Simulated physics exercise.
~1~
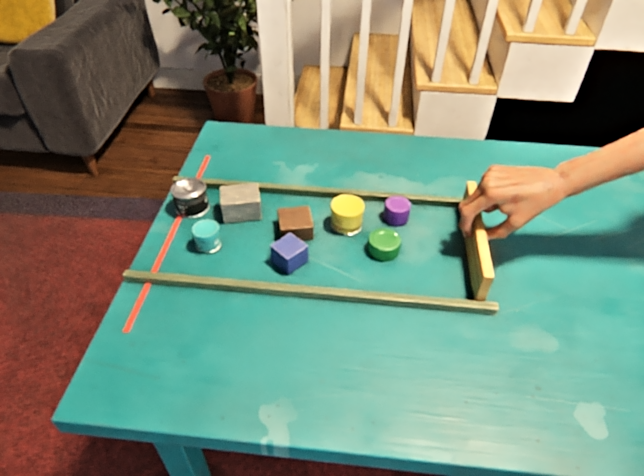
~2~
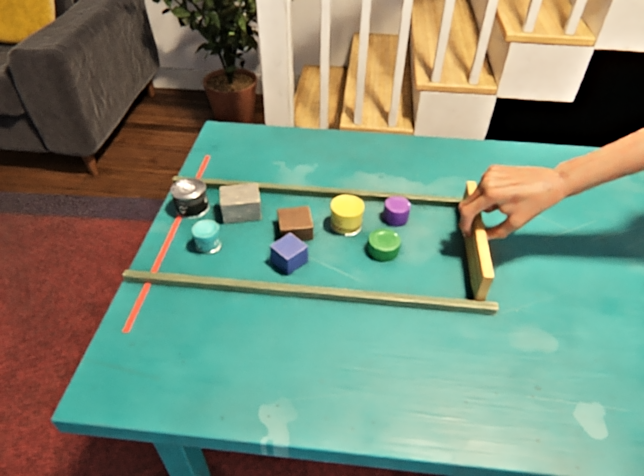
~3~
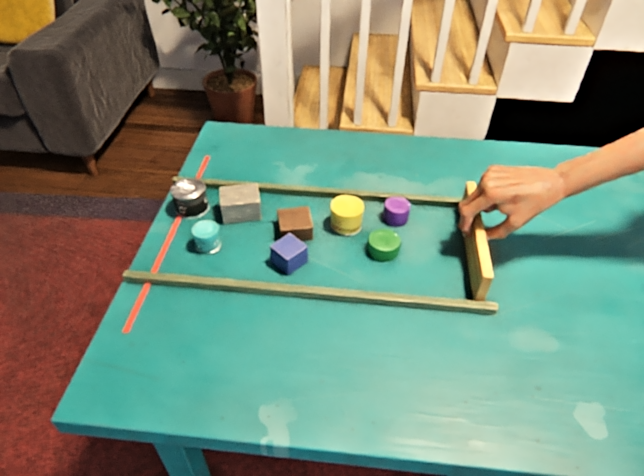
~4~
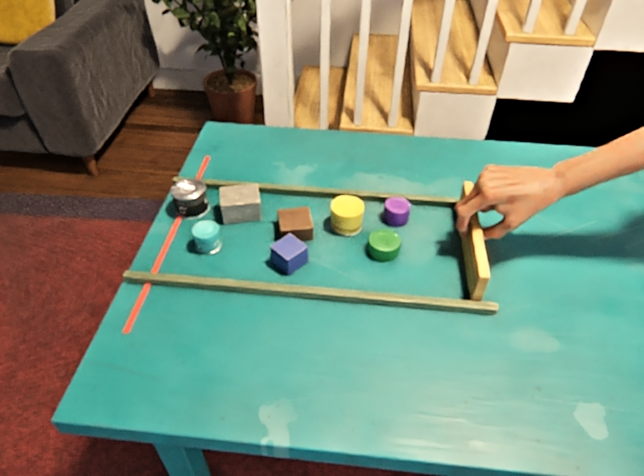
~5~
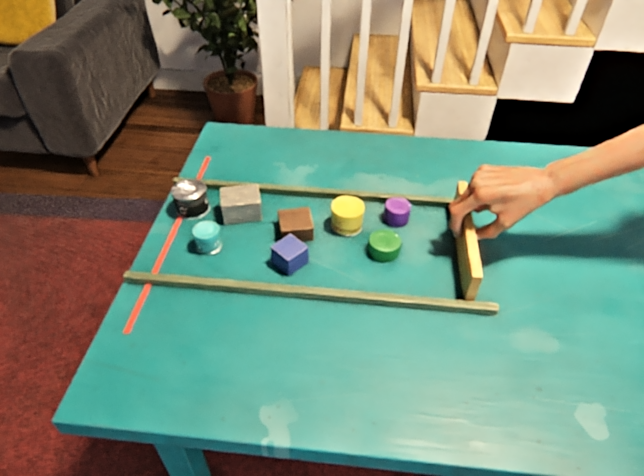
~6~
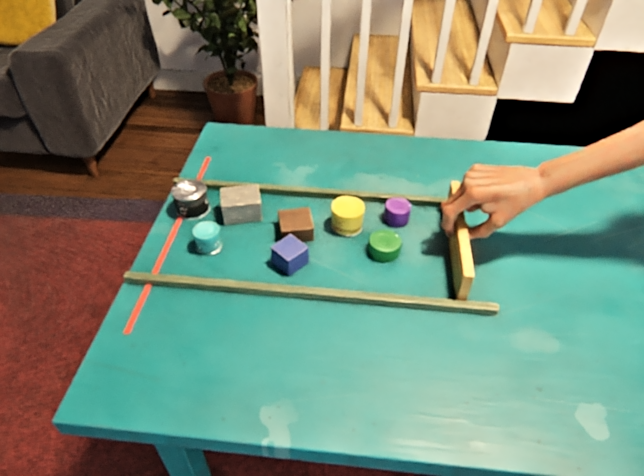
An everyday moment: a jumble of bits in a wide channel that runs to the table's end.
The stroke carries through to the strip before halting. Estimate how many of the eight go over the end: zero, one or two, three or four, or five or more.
Three to four come down.
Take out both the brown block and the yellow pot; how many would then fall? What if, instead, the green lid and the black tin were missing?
The counts: 3 and 3.
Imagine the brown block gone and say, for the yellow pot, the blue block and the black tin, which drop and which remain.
Yellow pot safe, blue block safe, black tin gone.
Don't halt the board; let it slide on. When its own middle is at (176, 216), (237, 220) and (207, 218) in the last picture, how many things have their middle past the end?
By position: 4 / 0 / 1.
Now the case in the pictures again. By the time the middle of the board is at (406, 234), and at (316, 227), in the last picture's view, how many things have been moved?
One spot: 1. Other spot: 5.
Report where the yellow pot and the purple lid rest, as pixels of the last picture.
The yellow pot stops around (164, 205); the purple lid around (178, 189).
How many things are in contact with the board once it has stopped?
The count comes out at 4.
Soon after, none off yet; black tin at rest near (191, 200); turquoise pot at rest near (208, 238); grey block at rest near (241, 205).
Then, none off yet; black tin moved about its own width near (154, 201); turquoise pot moved about its own width near (172, 249); grey block moved about its own width near (190, 194).
By the end, the number that fall off is three or four; fallen, brown block, grey block, turquoise pot and black tin.
